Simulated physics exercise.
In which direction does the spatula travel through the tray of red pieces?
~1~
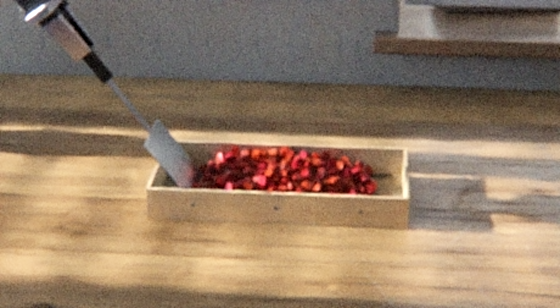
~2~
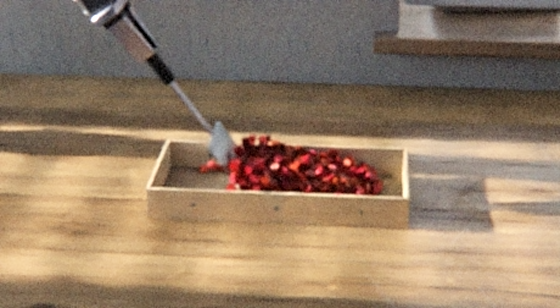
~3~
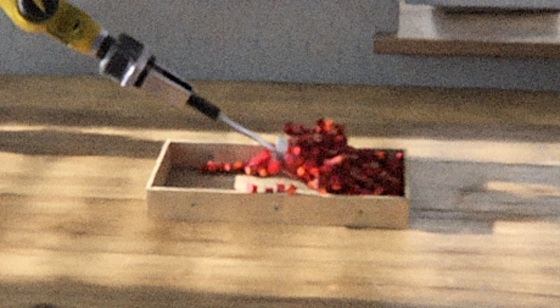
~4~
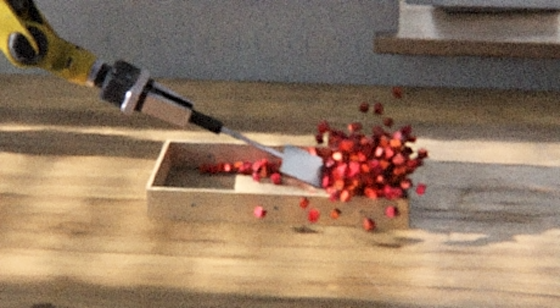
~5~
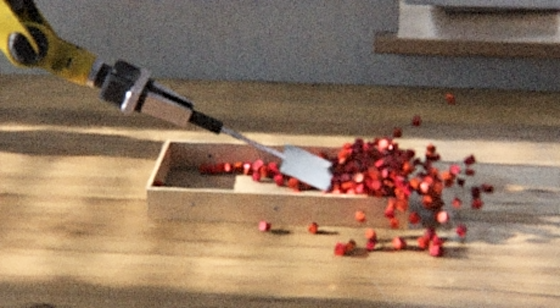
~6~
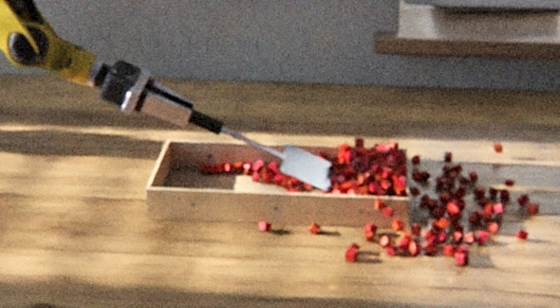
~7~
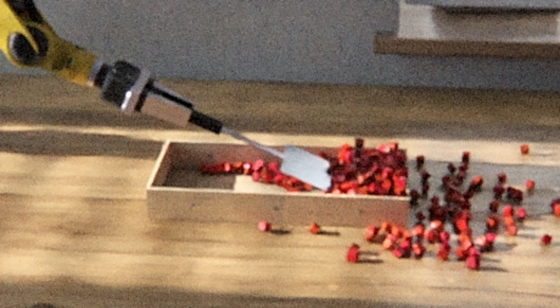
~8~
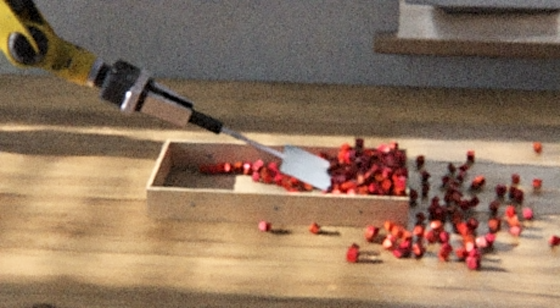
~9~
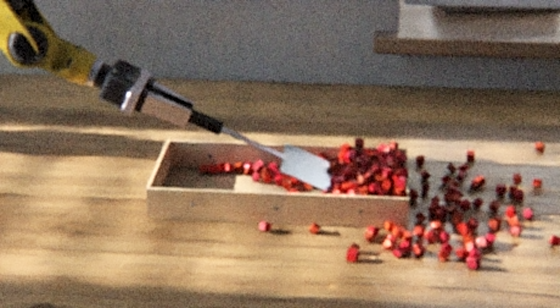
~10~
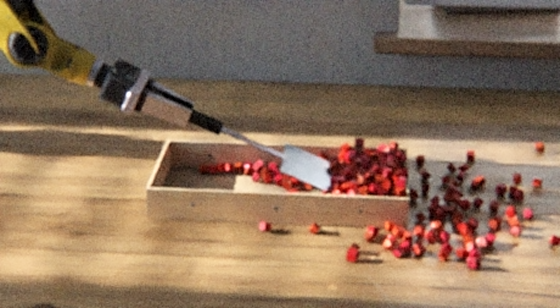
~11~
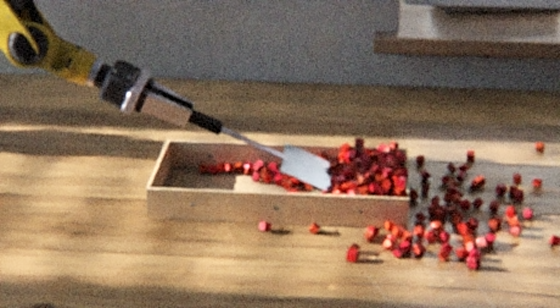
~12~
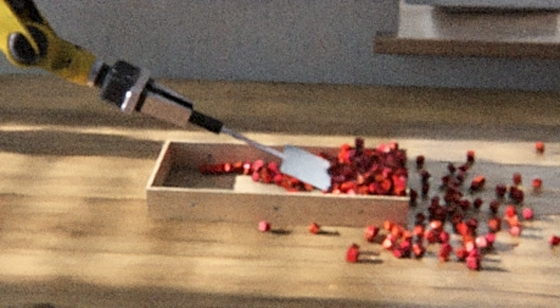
The spatula moves to the right, pushing the red pieces toward the right end of the tray before it stops.
Robot arm sweeping a spatula right through red diced pieces in a wooden tray, spilling many over the edge onto the table.
